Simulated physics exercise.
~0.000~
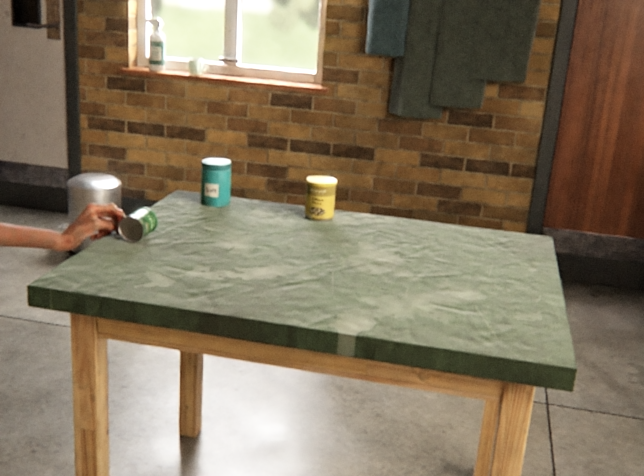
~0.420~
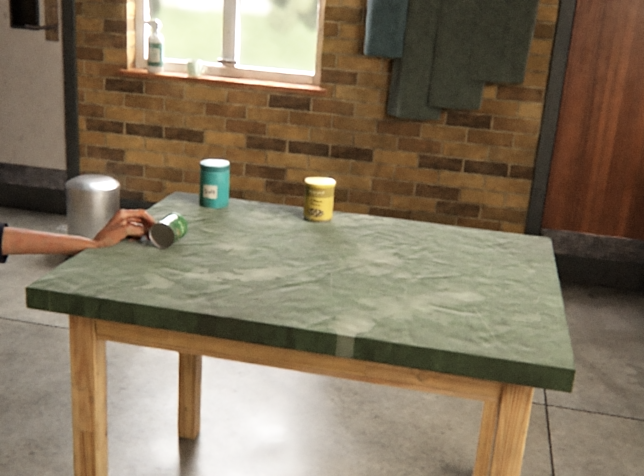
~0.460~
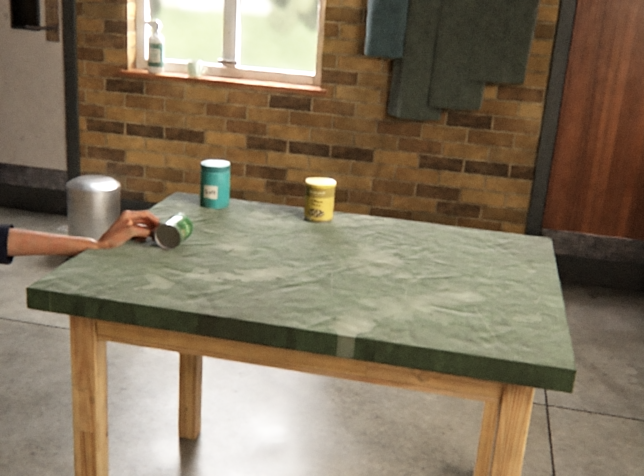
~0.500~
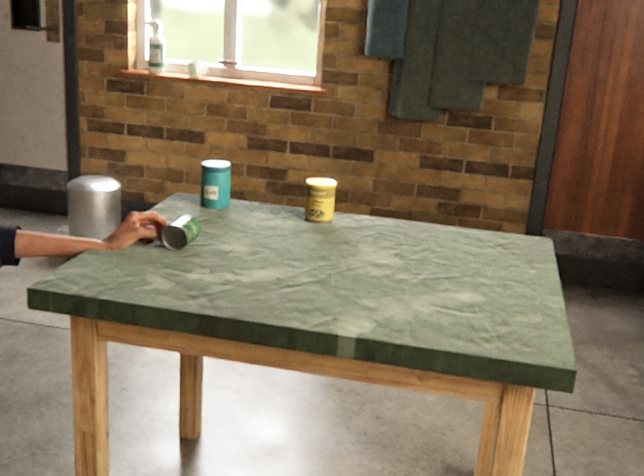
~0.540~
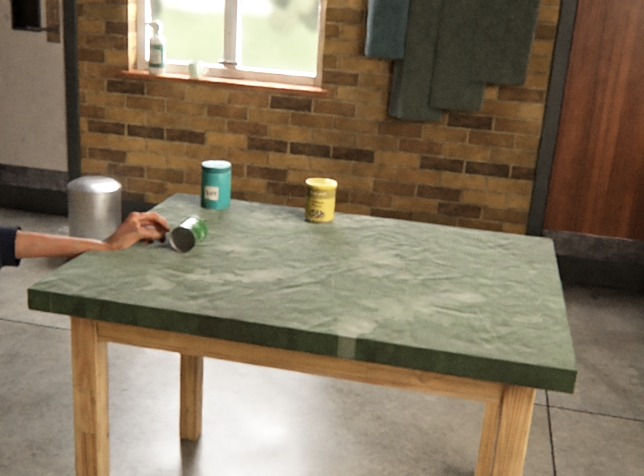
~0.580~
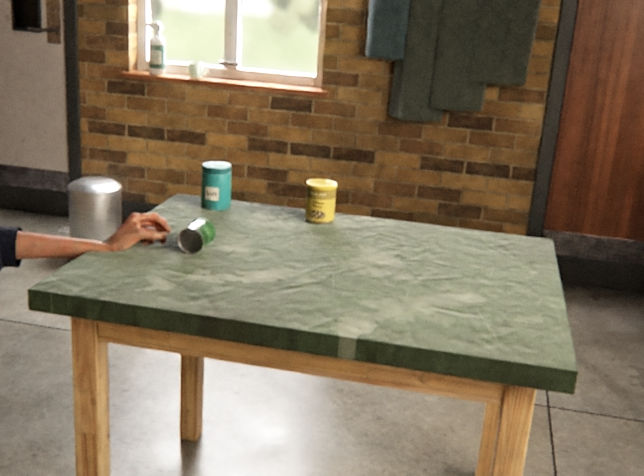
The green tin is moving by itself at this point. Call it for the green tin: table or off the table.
Table.
After 0.68 s, green tin rolled about its own width near (213, 238).
After 0.88 s, green tin rolled well along near (237, 241).
After 1.08 s, green tin rolled well along near (252, 243).
At rest (1.6 s), moved from the start, green tin. Seen from the same camera at the end, green tin near (257, 244).
